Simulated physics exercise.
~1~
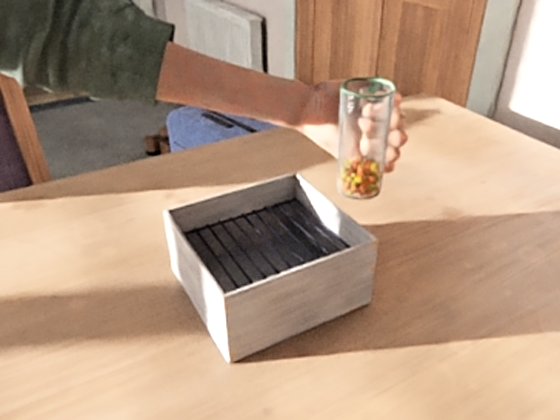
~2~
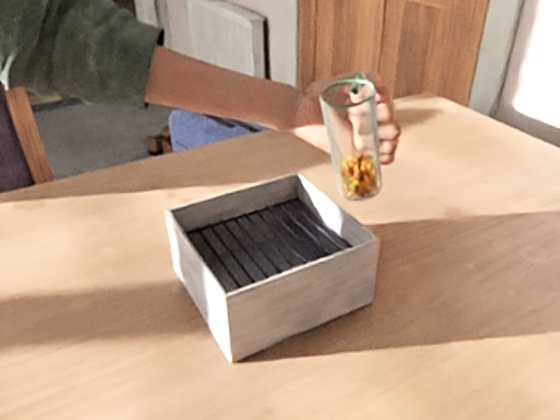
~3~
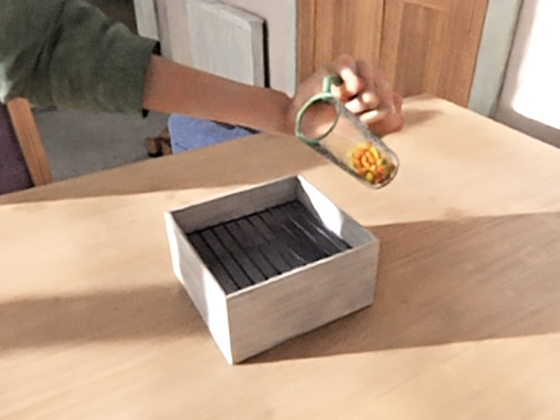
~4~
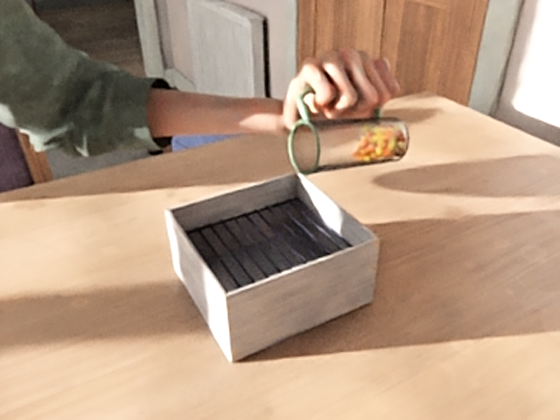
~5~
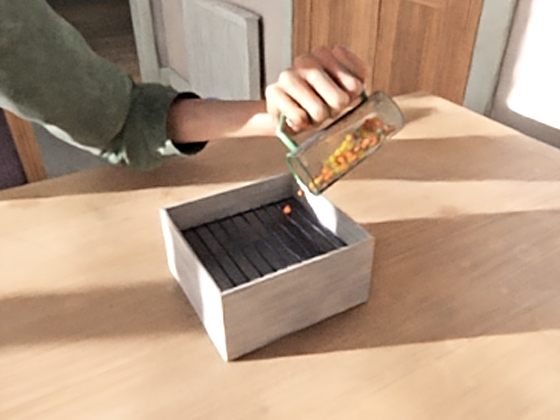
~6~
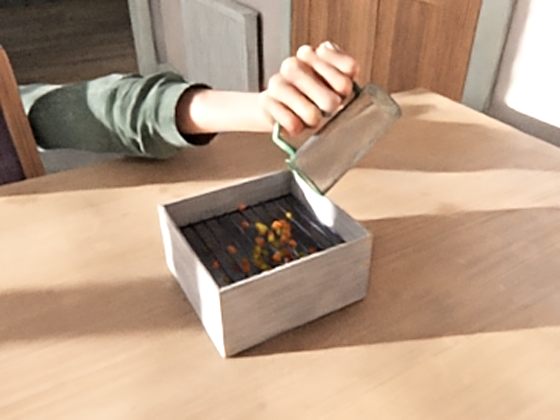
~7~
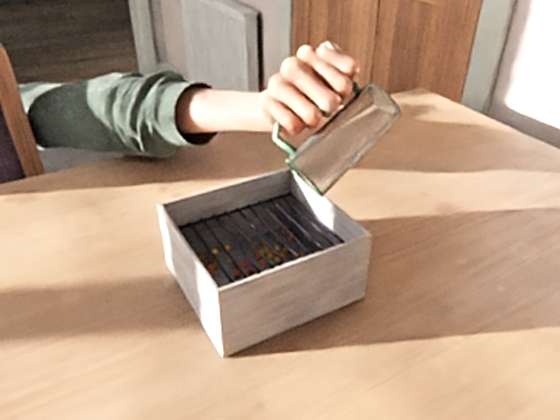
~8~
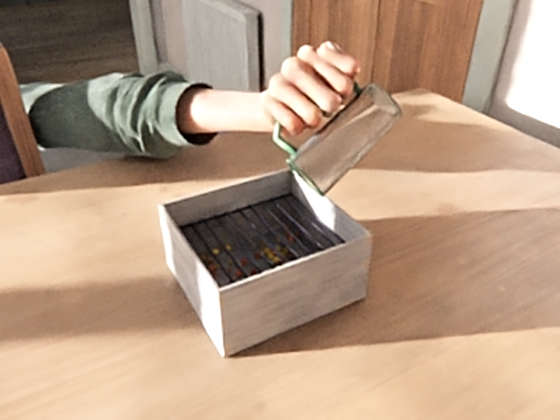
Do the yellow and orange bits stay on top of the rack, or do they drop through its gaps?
Both the yellow and the orange bits drop through the gaps and end up under the rack.
